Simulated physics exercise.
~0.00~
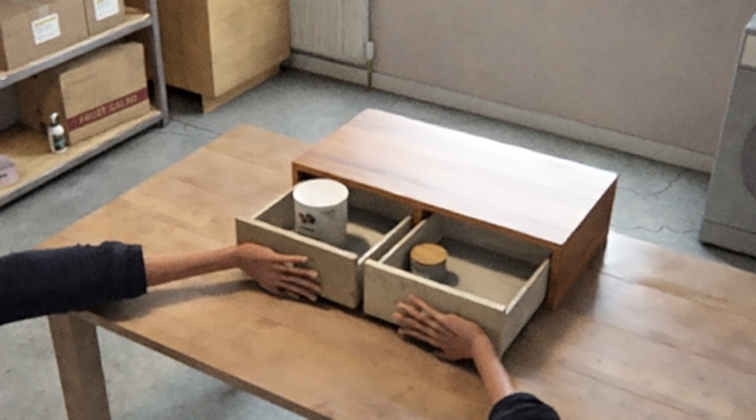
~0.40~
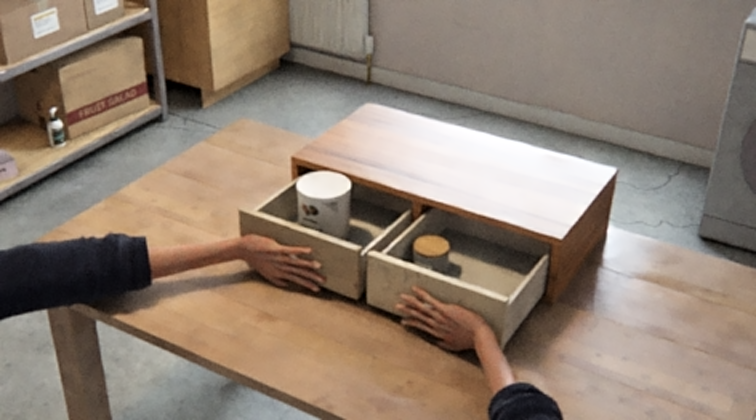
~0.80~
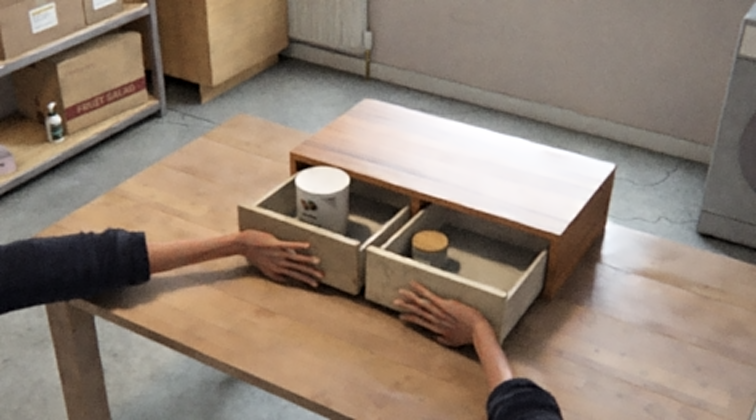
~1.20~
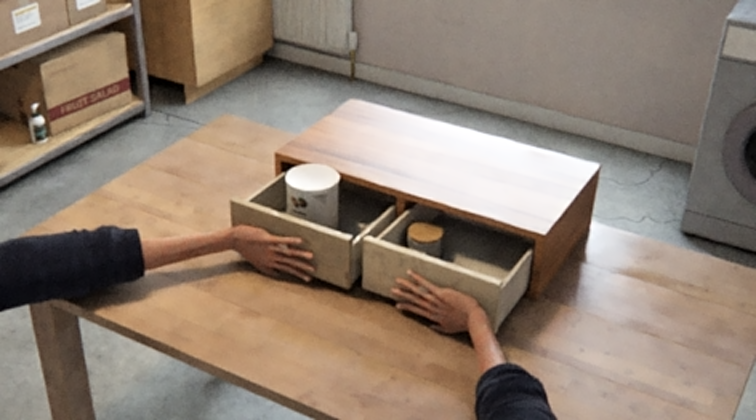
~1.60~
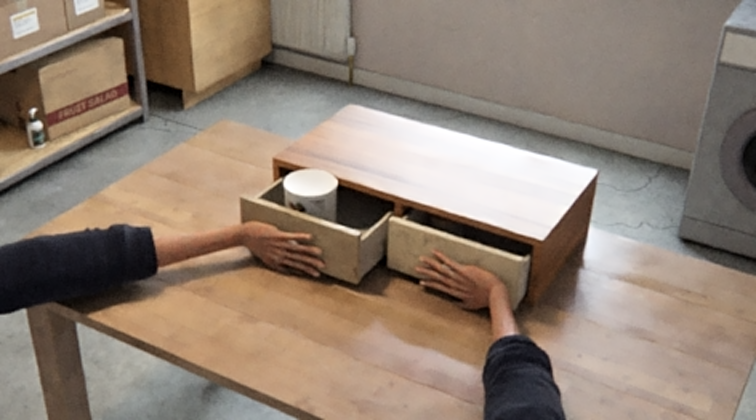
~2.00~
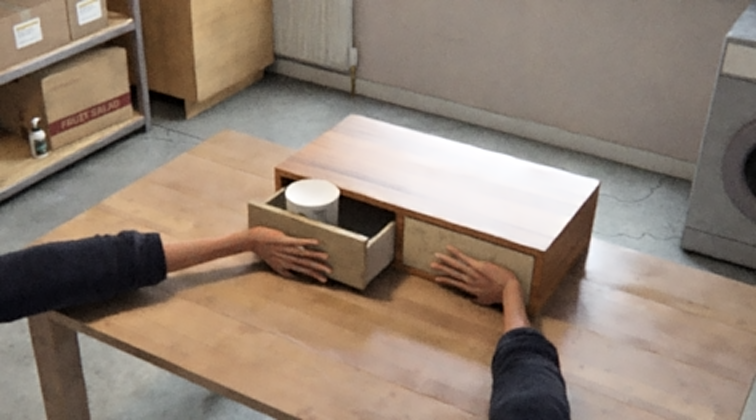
On a wooden table, two hands pushing at a chest's open drawers, the right closing fully, the left with white tub staying open.
